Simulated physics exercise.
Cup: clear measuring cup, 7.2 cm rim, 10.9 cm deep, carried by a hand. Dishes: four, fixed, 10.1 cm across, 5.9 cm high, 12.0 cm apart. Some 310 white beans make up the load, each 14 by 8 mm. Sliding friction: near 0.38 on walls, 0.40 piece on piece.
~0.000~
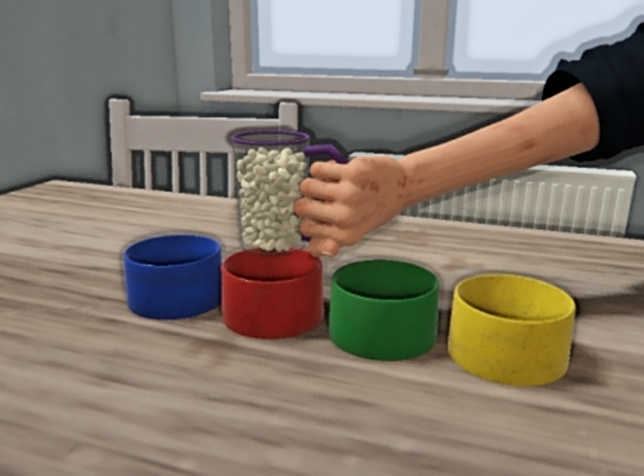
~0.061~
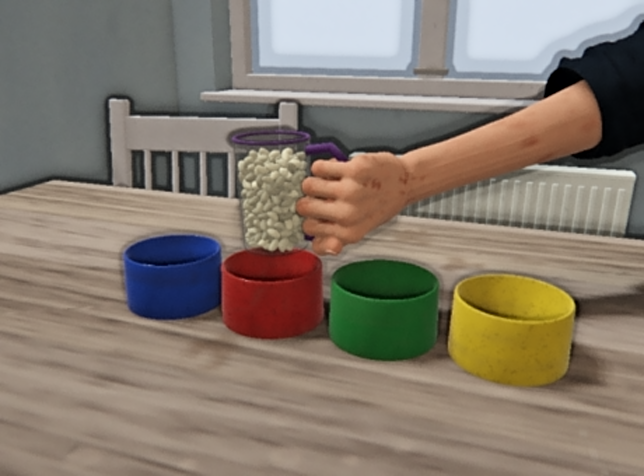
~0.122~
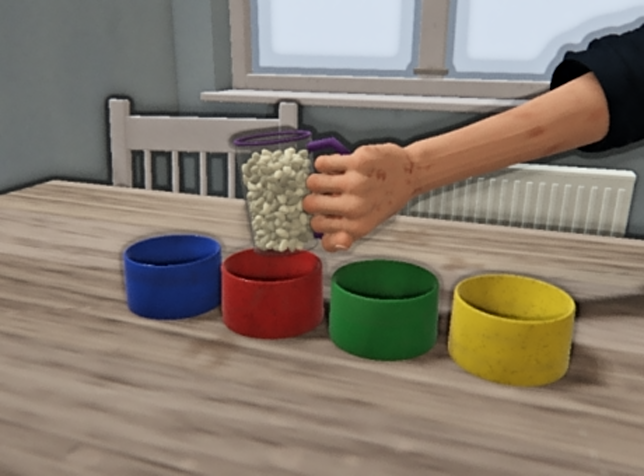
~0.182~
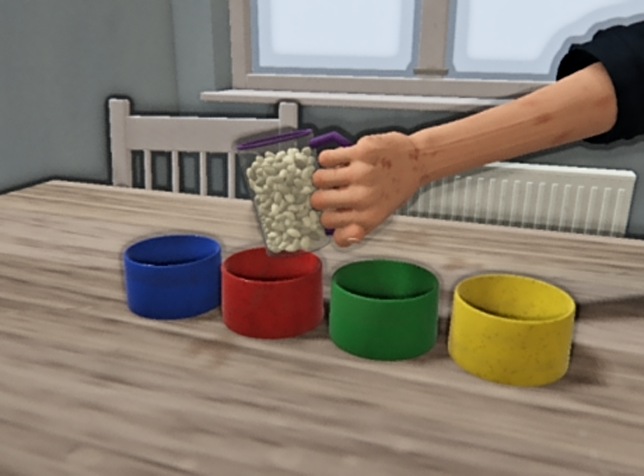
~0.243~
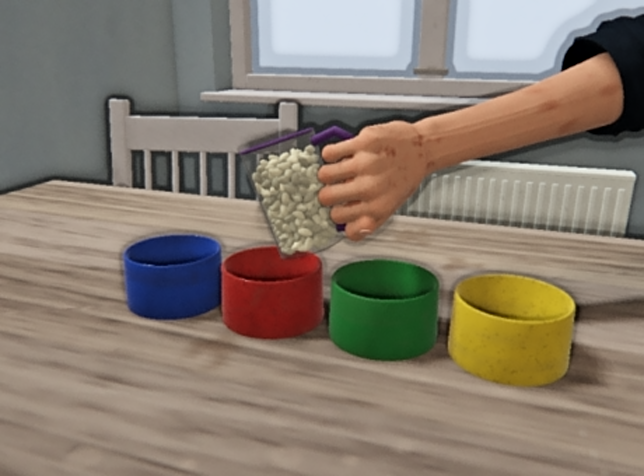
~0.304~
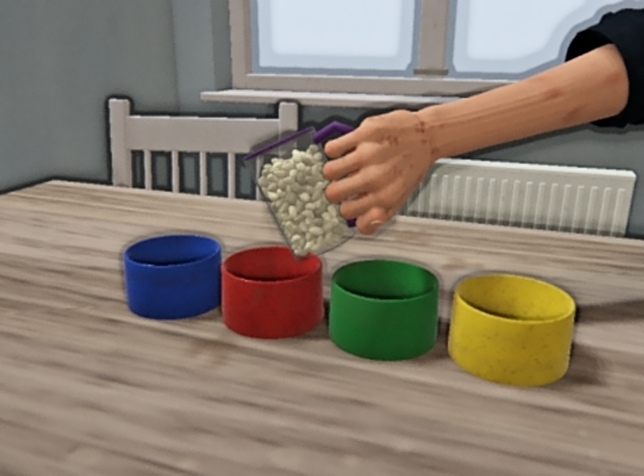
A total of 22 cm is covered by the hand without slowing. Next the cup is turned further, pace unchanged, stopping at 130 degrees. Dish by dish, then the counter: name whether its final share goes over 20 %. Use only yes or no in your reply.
Red: No; blue: No; green: Yes; yellow: No; counter: No.
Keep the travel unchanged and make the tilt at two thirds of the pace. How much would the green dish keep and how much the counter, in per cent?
Green: 50, counter: 40.
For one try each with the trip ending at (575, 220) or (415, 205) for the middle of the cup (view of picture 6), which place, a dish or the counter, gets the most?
Most lands at green on the first run and at green on the second.
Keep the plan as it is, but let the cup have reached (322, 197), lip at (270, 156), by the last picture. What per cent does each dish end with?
Red 0; blue 0; green 50; yellow 0.
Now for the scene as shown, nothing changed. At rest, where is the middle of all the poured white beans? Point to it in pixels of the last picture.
Somewhere near (381, 311) in the last picture.
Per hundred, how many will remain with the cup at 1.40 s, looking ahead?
About 10 percent of the load.
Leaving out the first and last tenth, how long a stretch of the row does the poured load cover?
Length: Approx. 7 cm.
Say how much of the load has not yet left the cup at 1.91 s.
0 %.
After 0.96 s, tilt 97 degrees; cup holds 95 %.
After 1.40 s, tilt 130 degrees; cup holds 10 %, green 80 %.
Then, at 1.91 s, tilt 130 degrees; cup holds 0 %, green 90 %.
By 2.2 s all is still; red 0 %, blue 0 %, green 90 %, yellow 0 %, counter 5 %.
